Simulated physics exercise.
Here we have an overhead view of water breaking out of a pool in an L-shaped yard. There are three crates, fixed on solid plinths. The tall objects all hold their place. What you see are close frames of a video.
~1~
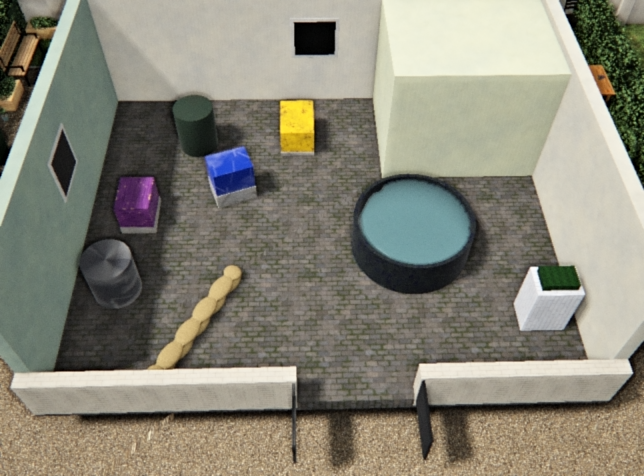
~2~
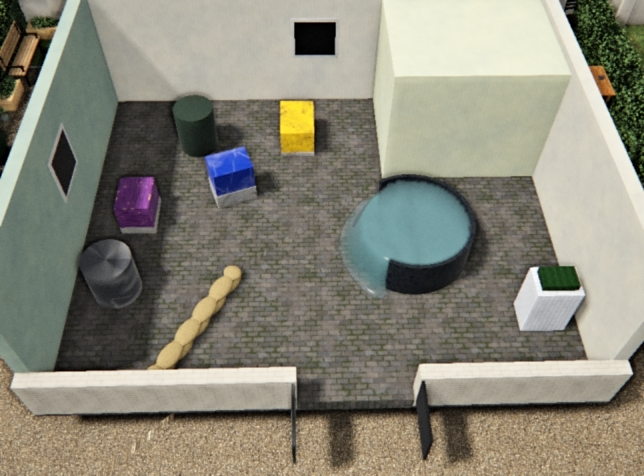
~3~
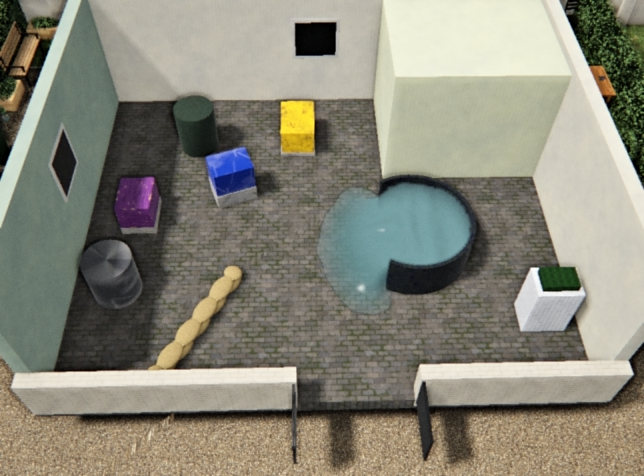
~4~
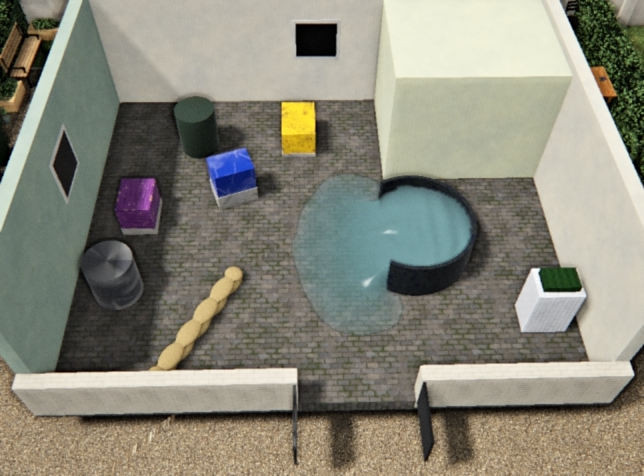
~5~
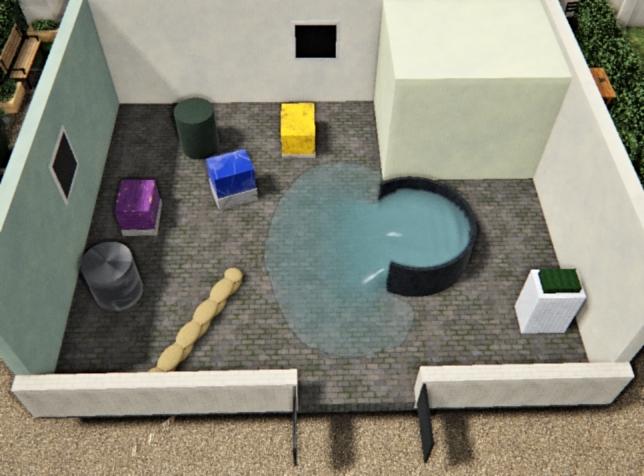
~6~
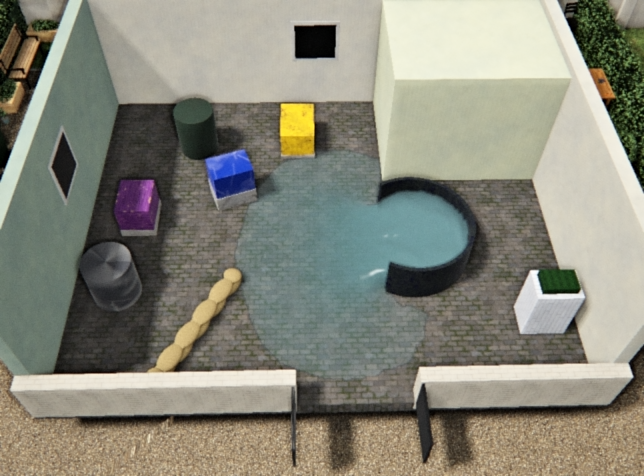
At the start, a round pool sits full and still in a walled, paved yard with yellow, blue and purple crates. Its left side gives way and water pours out leftward, then spreads across the paving in a widening sheet, reaching close to the knobbly tan object and the yellow crate.
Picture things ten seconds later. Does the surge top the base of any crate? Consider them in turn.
The blue crate is saved, the yellow crate is not saved, the purple crate is not saved.
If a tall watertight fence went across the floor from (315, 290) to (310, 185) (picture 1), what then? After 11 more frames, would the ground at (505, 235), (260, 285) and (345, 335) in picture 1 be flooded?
As listed: Dry, dry, flooded.
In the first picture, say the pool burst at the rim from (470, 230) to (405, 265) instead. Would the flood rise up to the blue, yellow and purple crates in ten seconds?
My reading: The blue crate is spared; the yellow crate remains dry; the purple crate remains dry.
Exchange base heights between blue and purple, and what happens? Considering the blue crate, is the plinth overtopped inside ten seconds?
Then: Blue crate gets wet.
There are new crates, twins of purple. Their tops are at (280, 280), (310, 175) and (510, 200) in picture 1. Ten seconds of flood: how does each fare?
Taken as listed, number one does get flooded, number two does get flooded and number three never gets reached.
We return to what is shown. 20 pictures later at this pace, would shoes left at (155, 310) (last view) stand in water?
That spot: Submerged.
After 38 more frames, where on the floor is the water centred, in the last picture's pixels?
I'd mark it close to (234, 240).
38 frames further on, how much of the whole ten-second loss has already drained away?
About 55 per cent.
A moment on, water covers 40 % of the floor; the blue crate water round its plinth, the yellow crate water round its plinth, the purple crate water round its plinth.
Next, water covers 45 % of the floor; the blue crate water round its plinth, the yellow crate water round its plinth, the purple crate water round its plinth.
Then, water covers 65 % of the floor; the blue crate water round its plinth, the yellow crate water round its plinth, the purple crate water round its plinth.
Later, water covers 85 % of the floor; the blue crate water round its plinth, the yellow crate water round its plinth, the purple crate water round its plinth.
In the end, water covers 90 % of the floor; the blue crate stayed above the water, the yellow crate was topped, the purple crate was topped.
